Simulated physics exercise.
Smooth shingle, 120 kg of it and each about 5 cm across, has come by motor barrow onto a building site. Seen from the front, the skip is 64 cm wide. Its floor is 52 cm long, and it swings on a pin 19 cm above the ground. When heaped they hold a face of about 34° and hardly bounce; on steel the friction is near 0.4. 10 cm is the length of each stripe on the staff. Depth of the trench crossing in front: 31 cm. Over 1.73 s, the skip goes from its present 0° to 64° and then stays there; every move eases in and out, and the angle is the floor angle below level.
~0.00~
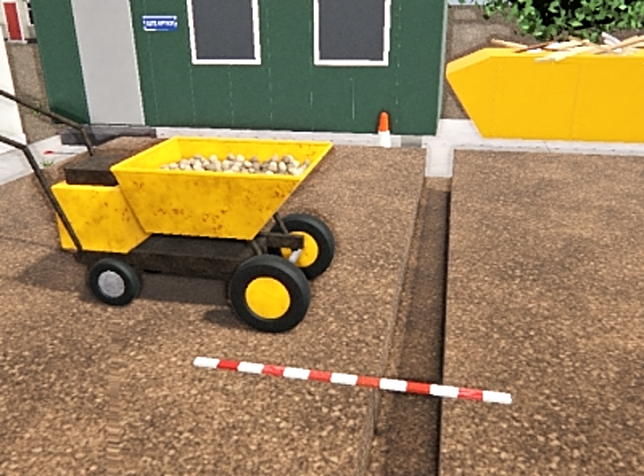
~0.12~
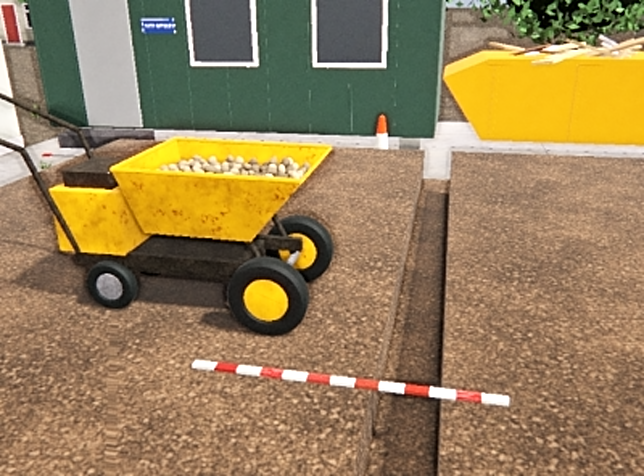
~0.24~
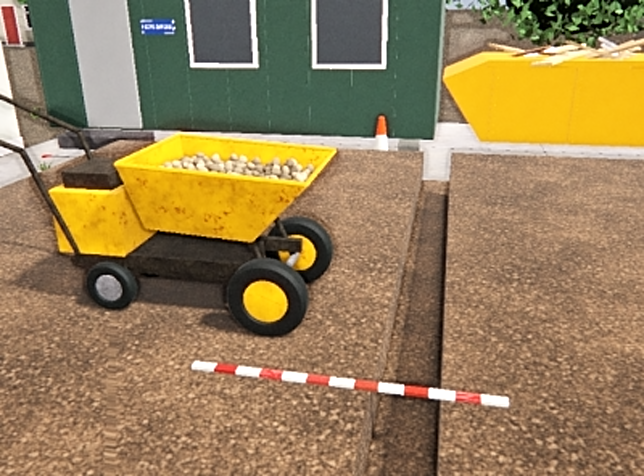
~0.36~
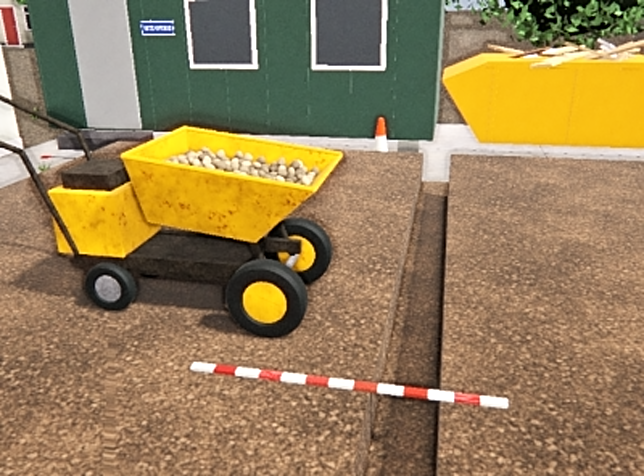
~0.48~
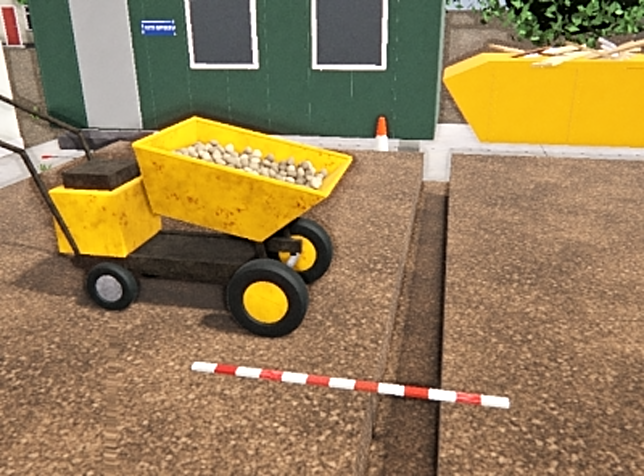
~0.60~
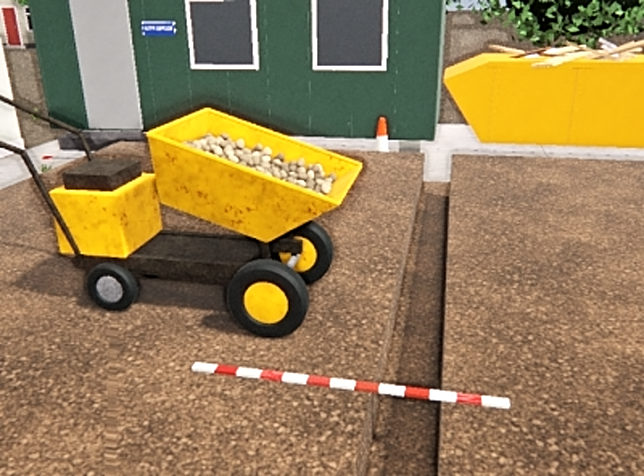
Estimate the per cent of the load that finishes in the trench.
Roughly 62 percent.
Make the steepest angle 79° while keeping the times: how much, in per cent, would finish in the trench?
Share in trench: Approx. 60%.
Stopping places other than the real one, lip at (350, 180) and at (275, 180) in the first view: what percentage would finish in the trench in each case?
That gives roughly 20 per cent and roughly 90 per cent.
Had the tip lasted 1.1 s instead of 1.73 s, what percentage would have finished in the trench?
Probably about 50 in a hundred.
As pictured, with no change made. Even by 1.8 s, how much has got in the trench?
Around 20 per cent of it.
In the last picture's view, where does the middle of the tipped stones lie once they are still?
Roughly at pixel (434, 352).
After 1.3 s the floor is at 54°; 100 % in the skip; the foremost stones are at (398, 249).
After 1.8 s the floor is at 64°; 58 % in the skip, 22 % in the trench, 19 % past the trench; the foremost stones are at (519, 330).
After 2.2 s the floor is at 64°; 30 % in the skip, 32 % in the trench, 38 % past the trench; the foremost stones are at (604, 338).
After 4.1 s the floor is at 64°; 0 % in the skip, 62 % in the trench, 38 % past the trench; the foremost stones are past the picture's edge.
